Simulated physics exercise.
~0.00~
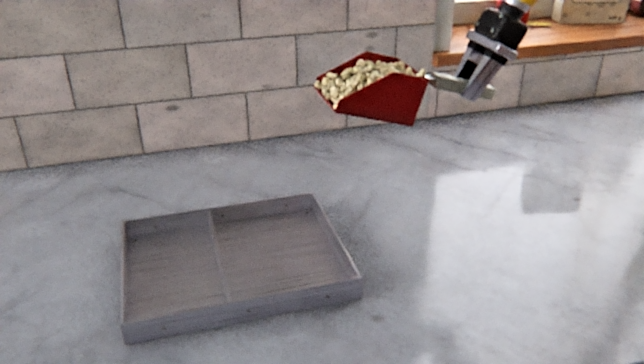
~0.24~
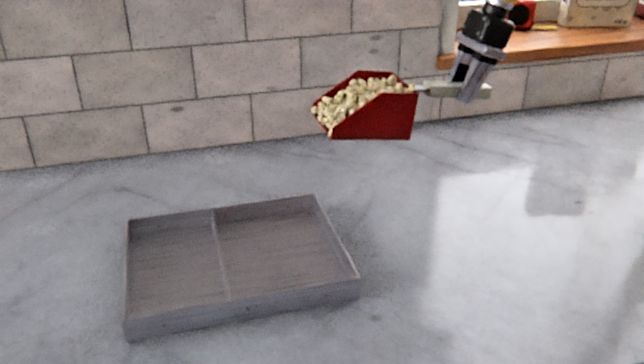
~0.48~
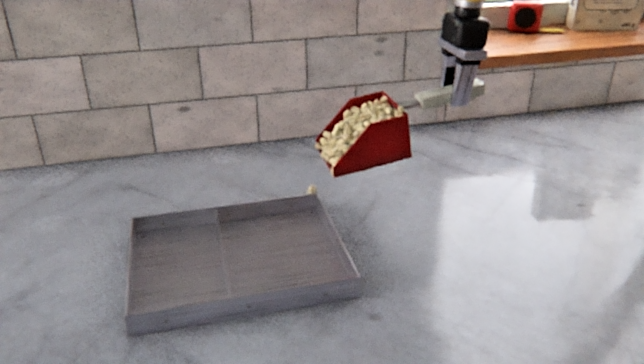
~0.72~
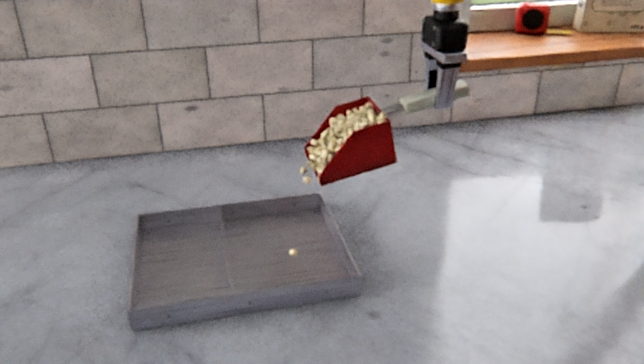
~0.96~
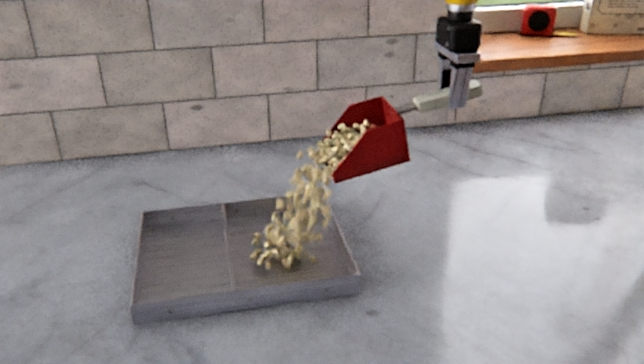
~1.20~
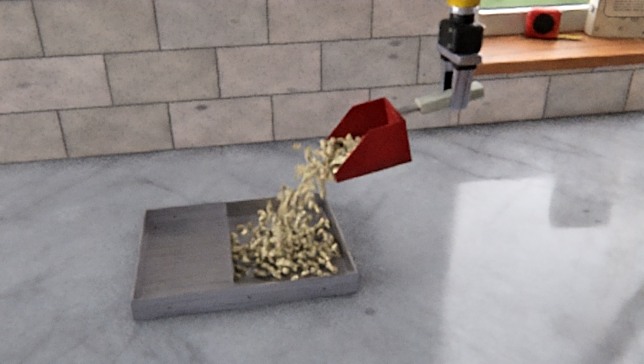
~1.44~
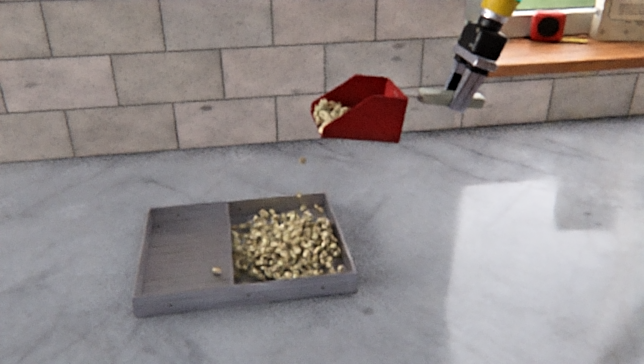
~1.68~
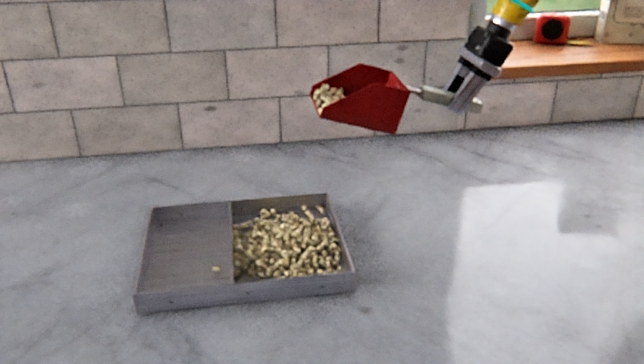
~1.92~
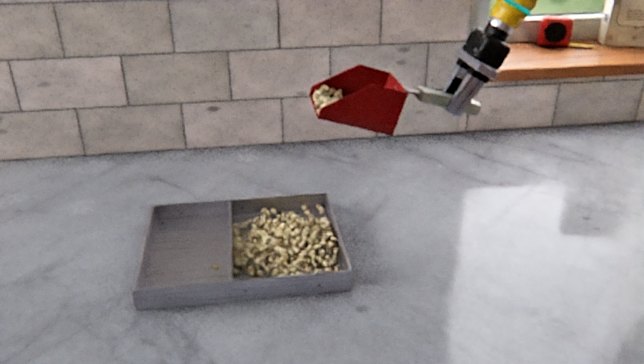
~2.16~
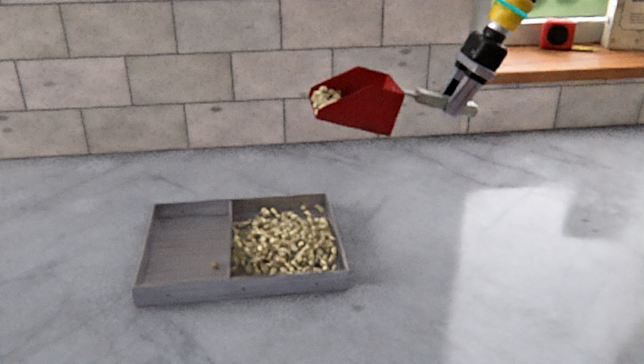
Robot arm tipping pale beans from a red scoop into a grey divided tray's right compartment, then levelling with some left inside.
